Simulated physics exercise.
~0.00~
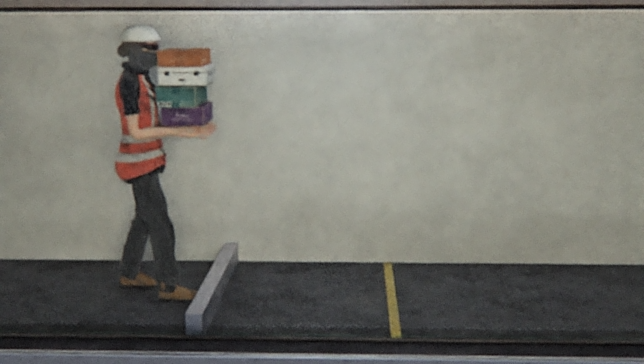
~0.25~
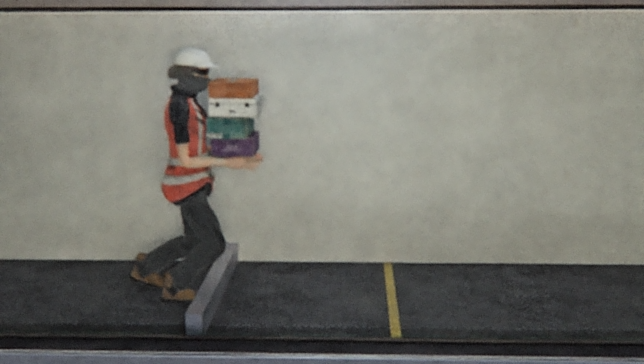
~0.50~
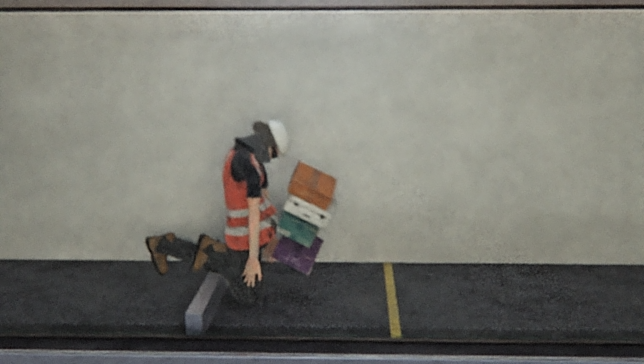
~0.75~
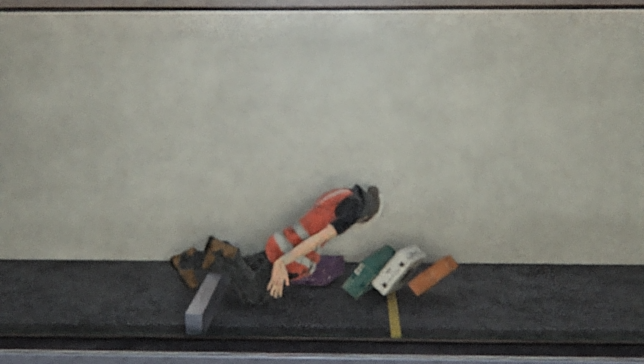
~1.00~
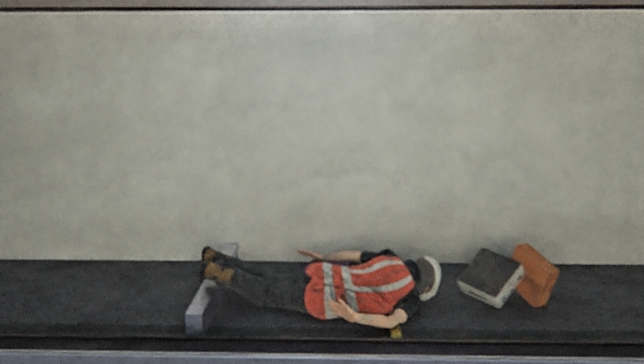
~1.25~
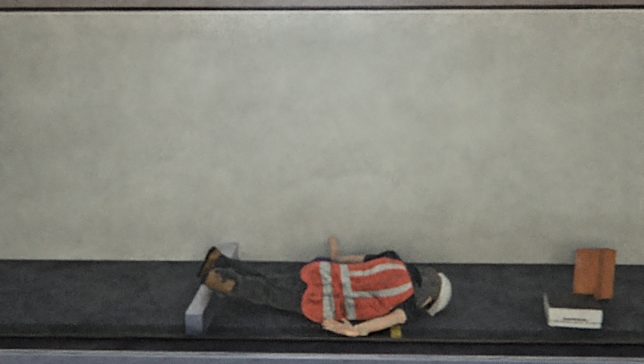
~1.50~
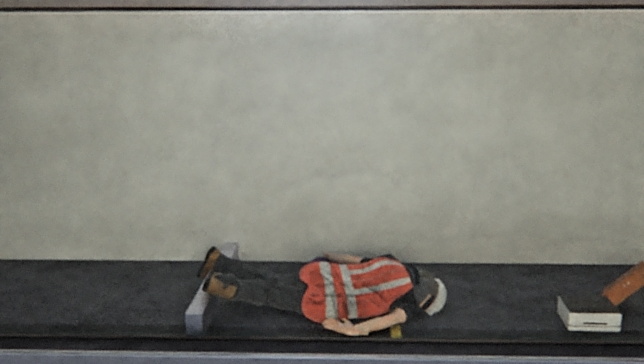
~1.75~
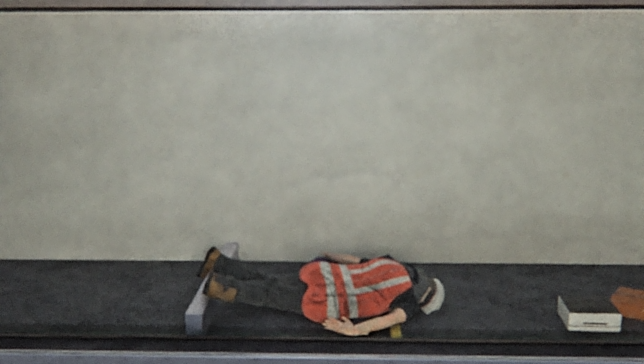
Worker in orange vest tripping over a low rail, dropping stacked boxes and ending face down, head just past a yellow line.
